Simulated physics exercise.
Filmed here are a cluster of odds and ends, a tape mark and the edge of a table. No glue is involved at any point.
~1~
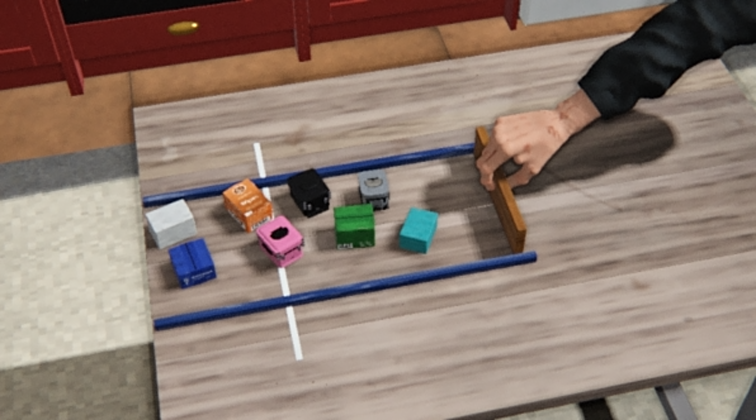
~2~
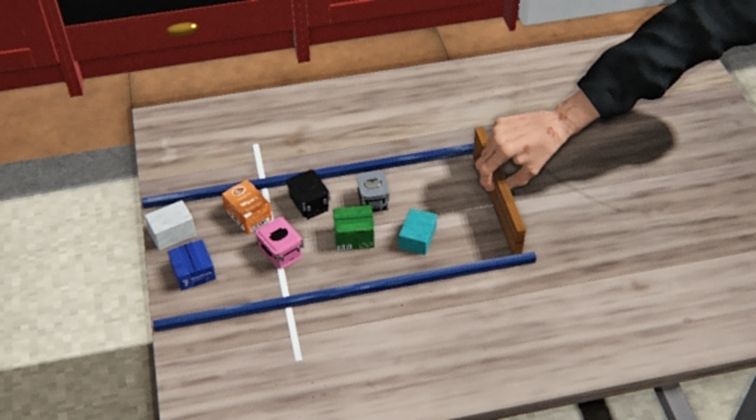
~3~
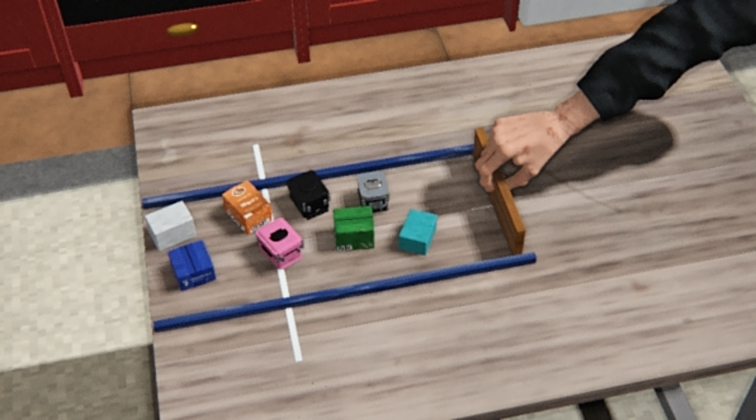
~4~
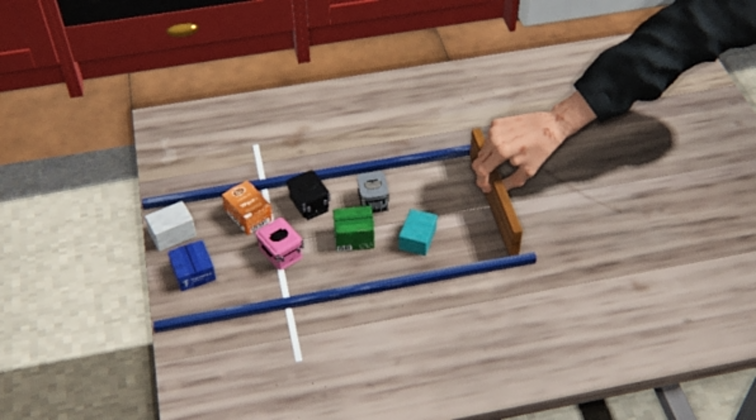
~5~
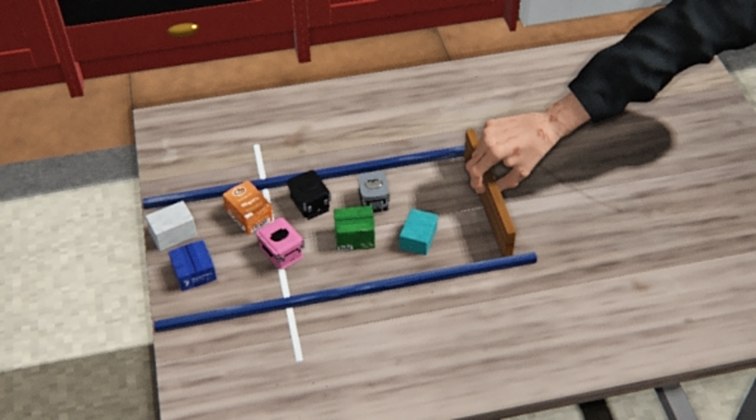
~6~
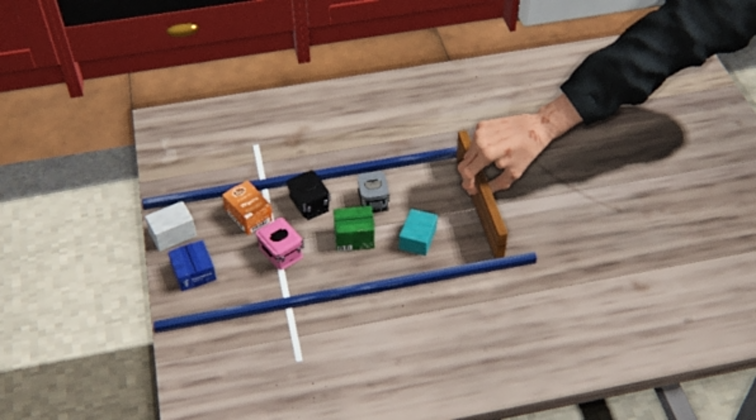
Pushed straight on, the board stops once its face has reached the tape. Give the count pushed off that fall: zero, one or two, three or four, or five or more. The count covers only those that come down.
Count: Zero.
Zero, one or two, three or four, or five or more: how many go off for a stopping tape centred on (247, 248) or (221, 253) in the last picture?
First tape: Just one or two; second tape: Three or four.
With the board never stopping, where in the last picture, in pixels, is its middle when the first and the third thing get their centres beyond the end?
At (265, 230) for the first, at (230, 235) for the third.
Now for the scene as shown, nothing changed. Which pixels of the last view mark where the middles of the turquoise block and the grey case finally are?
Positions - first (266, 264), then (257, 213).
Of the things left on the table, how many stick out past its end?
It totals 2.
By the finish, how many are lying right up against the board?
It's touching 2 at the end.
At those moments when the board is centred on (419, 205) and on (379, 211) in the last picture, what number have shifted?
1, then 3.
Soon after, none off yet; white block at rest near (171, 226); blue box at rest near (192, 266); orange box at rest near (248, 208).
At rest, the number that fall off is zero.
